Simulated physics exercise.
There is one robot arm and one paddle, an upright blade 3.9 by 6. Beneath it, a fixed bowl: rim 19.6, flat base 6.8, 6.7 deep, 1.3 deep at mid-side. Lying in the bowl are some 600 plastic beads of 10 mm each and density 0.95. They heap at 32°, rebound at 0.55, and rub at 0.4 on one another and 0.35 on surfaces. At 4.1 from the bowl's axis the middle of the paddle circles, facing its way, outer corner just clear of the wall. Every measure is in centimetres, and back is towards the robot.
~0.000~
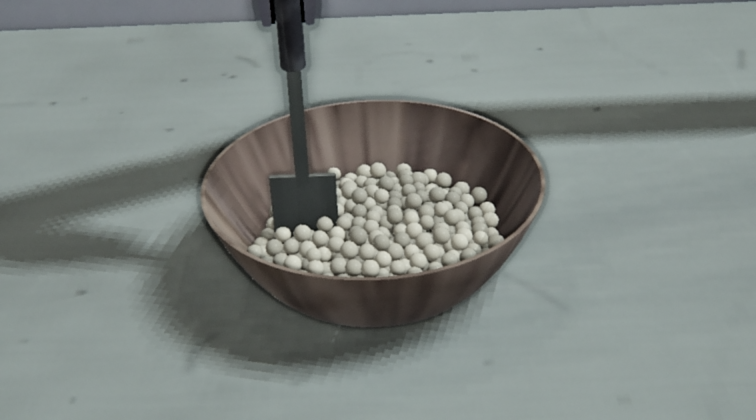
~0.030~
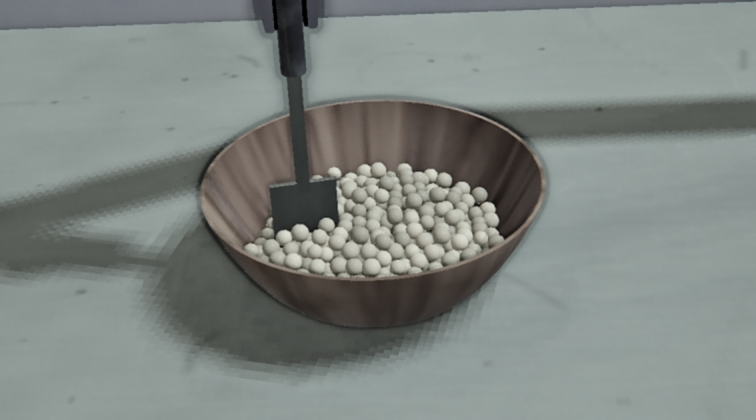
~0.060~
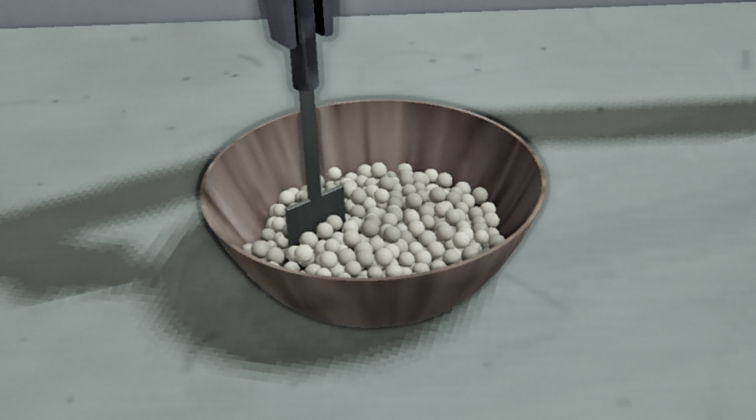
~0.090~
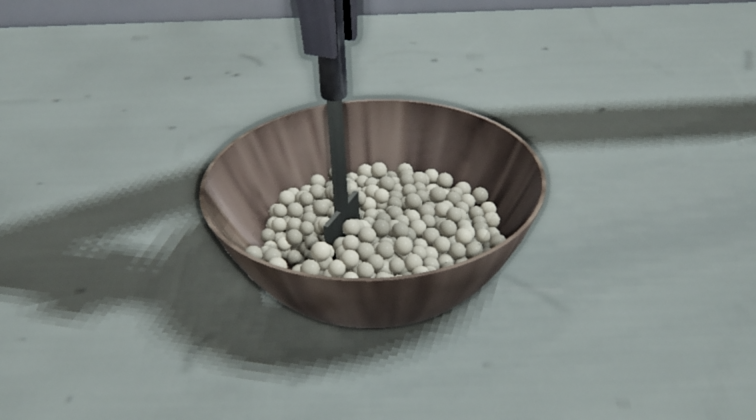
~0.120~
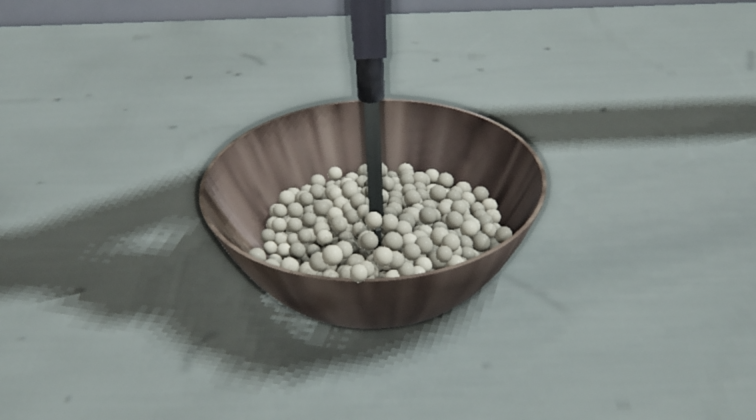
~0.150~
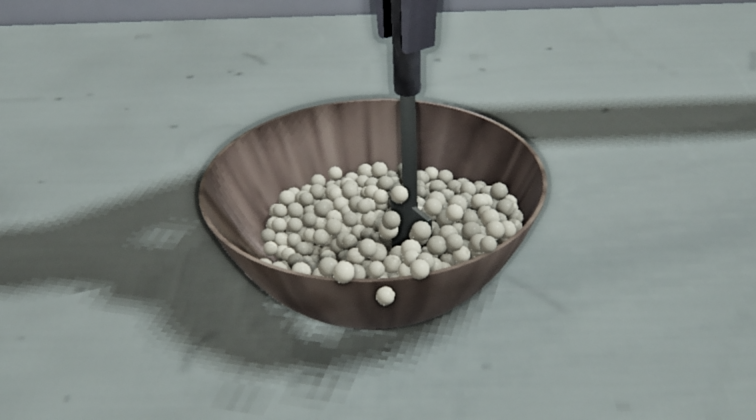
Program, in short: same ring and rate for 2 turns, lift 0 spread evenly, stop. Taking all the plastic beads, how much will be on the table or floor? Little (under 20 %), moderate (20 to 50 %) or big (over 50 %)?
Moderate.
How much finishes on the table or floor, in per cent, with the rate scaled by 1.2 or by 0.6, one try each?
Estimates in order: Some 45 % and some 5 %.
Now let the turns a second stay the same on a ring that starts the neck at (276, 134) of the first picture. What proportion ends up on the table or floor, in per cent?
Close to 40 in a hundred.
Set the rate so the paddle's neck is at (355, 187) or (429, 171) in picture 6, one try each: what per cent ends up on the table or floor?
About 5 % for one try and about 40 % for the other, in order.
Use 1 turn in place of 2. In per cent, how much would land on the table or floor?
Close to 20 in a hundred.
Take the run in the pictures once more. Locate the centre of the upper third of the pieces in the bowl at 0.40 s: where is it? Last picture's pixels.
Centre of upper third: Approx. (268, 196) px.
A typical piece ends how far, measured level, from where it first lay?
Some 11 centimetres or so.
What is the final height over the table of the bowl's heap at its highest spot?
Measured height: Some 6.0 cm.
By 0.40 s, 353° round, highest piece 9 above the table; 493 in the bowl, 66 on the table or floor, 38 in flight or on the tool.
By 0.65 s, 225° round, highest piece 9 above the table; 438 in the bowl, 143 on the table or floor, 16 in flight or on the tool.
By 0.97 s, 0° round, highest piece 6 above the table; 409 in the bowl, 187 on the table or floor, 1 in flight or on the tool.
By 1.67 s, 0° round, highest piece 6 above the table; 409 in the bowl, 188 on the table or floor.
Final count, 409 in the bowl, 188 on the table or floor. That is 31 % on the table or floor.
